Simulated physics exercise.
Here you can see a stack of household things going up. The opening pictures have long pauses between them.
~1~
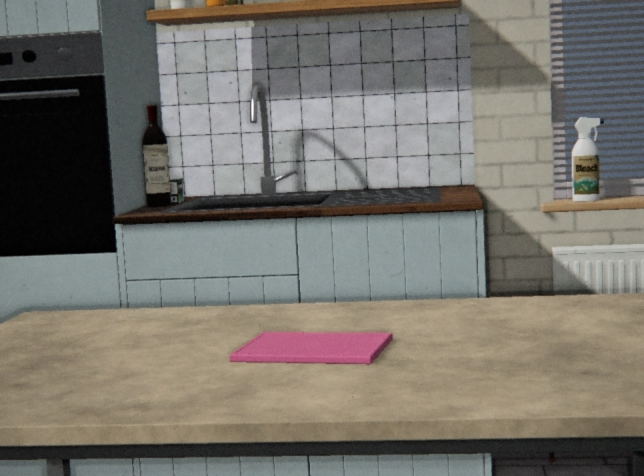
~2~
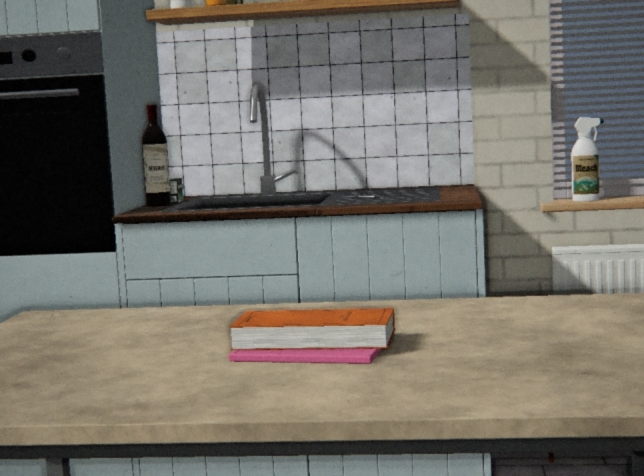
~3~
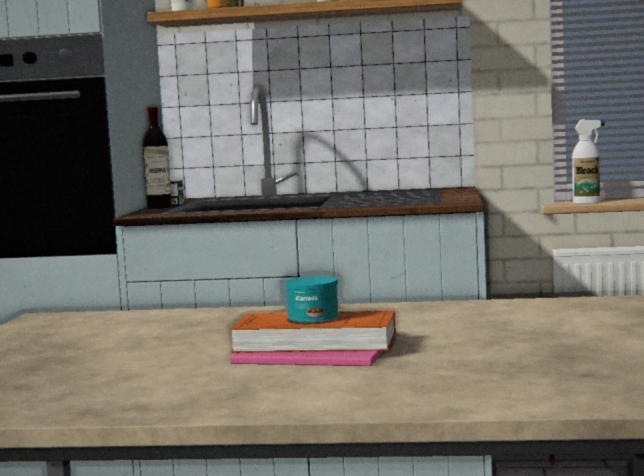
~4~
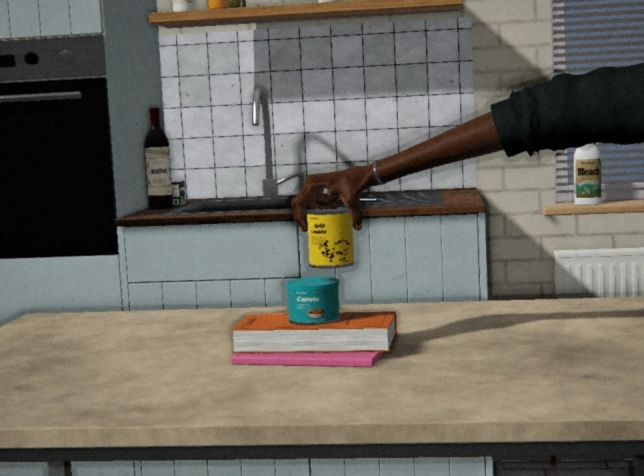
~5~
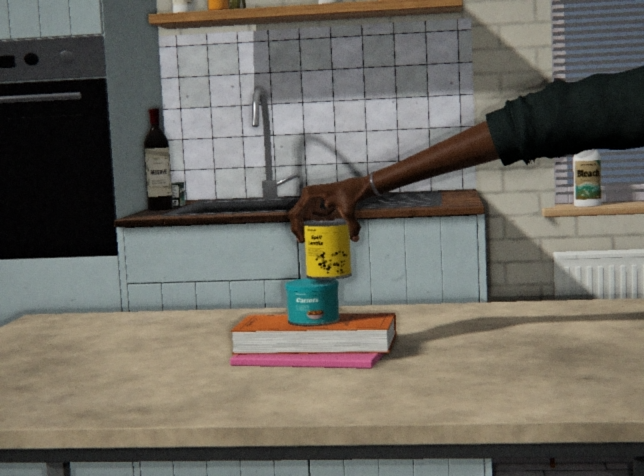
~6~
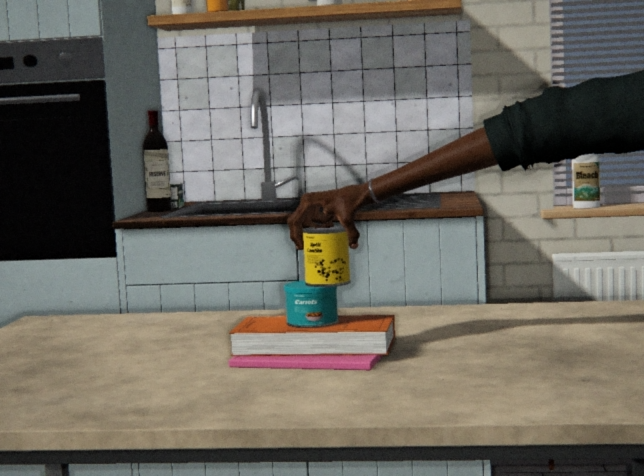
The video shows a pink tray on a kitchen counter, then an orange book and a turquoise tub stacked on it in turn, before a hand reaching in from the right lowers a yellow pot onto the tub.
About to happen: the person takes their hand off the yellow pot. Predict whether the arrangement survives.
Pretty sure the pile is stable there.
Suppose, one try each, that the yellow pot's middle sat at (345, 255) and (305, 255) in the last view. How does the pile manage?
The first try leaves the pile knocked down, the second leaves it standing.
Then, 0.70 s past the last view, nothing moves.
Then, 1.40 s past the last view, yellow pot resting near (327, 256).
Finally, all 4 still in place. Final places as the last picture's camera would see them, yellow pot near (327, 256). The pile keeps its balance.
